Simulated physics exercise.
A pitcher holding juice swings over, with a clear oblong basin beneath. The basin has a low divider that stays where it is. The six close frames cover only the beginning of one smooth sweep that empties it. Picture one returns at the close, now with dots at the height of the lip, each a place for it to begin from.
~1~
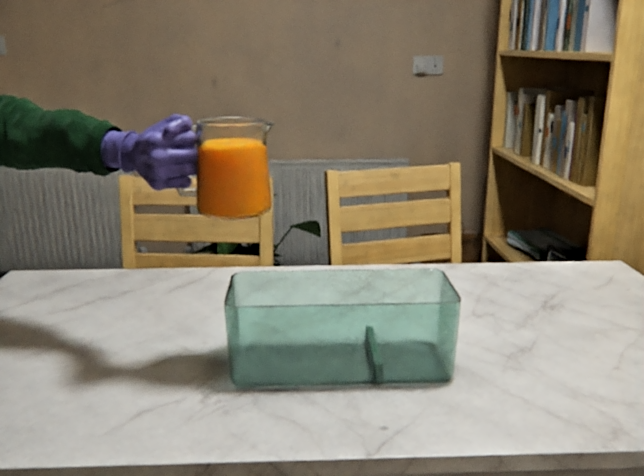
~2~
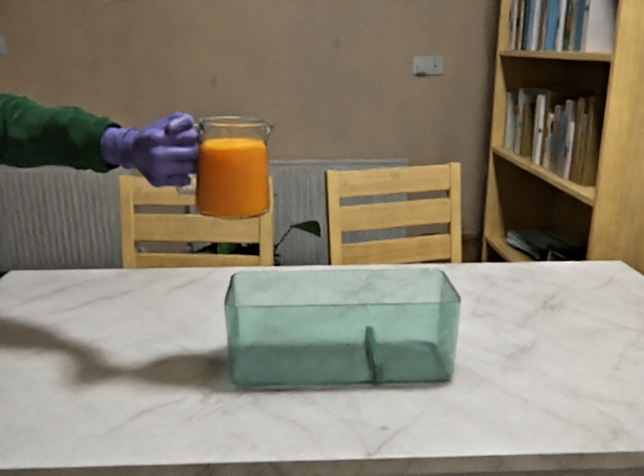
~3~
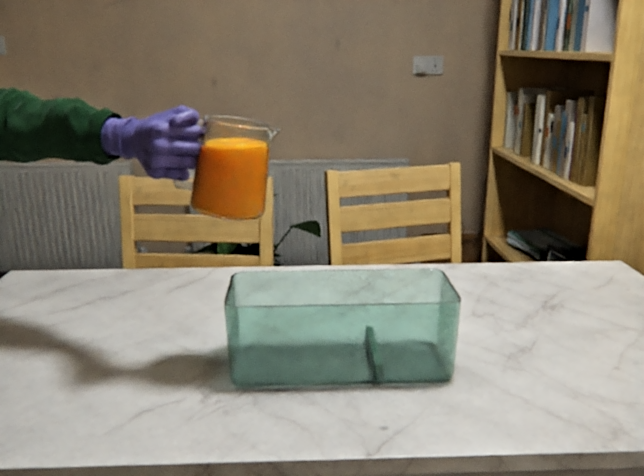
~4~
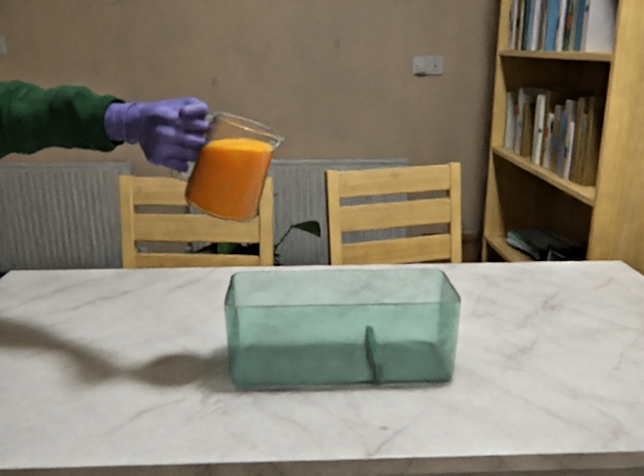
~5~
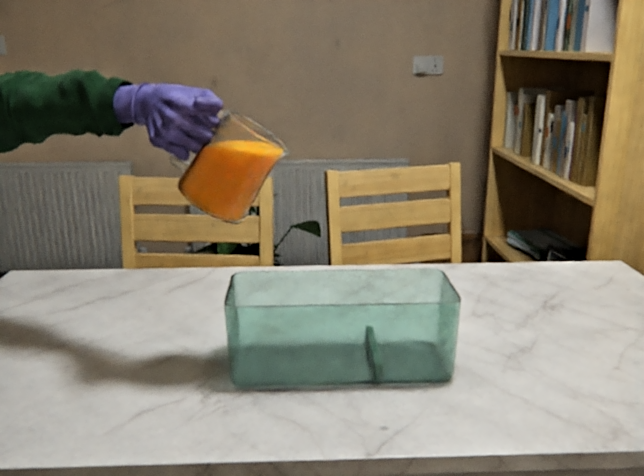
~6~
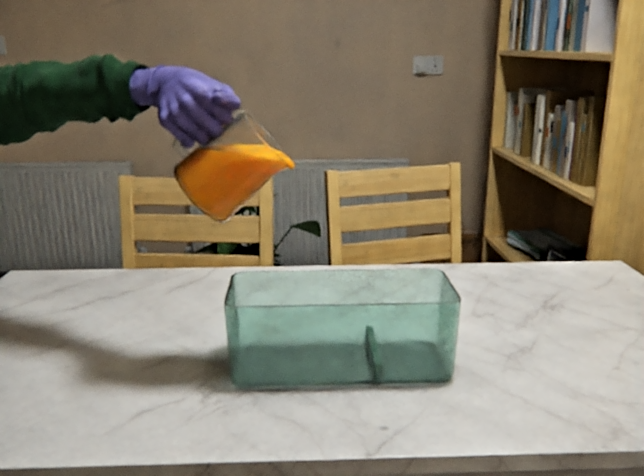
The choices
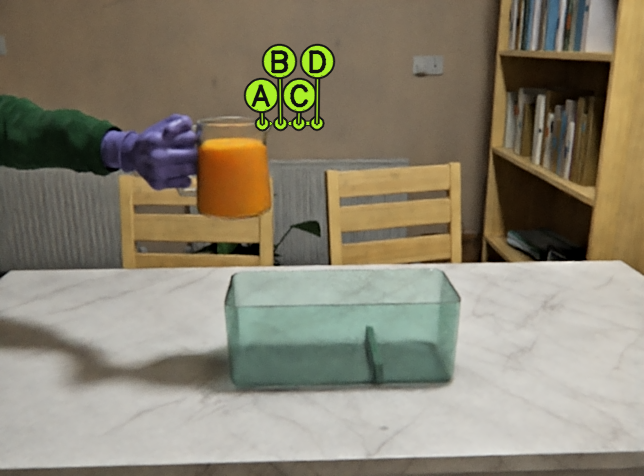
A purple-gloved hand in a dark green sleeve holds a glass pitcher of orange juice at upper left, seen from a fixed, level view across a white marbled table. Below sits a clear greenish oblong basin, with two wooden chairs, a radiator and a bookcase at right behind. The hand keeps the pitcher nearly still, then tilts it steadily rightward until juice reaches the lip.
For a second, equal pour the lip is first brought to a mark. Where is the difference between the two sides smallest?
The answer is place D.
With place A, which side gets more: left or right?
The left one.
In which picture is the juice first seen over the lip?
In picture 6.
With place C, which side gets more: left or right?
The left one.
In lime, A at (262, 123); B at (280, 123); C at (298, 123); D at (316, 123).
For place A, about 76 % ends left of the wall and 18 % right of it; 6 % is lost outside.
For place B, about 81 % ends left of the wall and 11 % right of it; 8 % is lost outside.
For place C, about 74 % ends left of the wall and 13 % right of it; 13 % is lost outside.
For place D, about 52 % ends left of the wall and 46 % right of it.
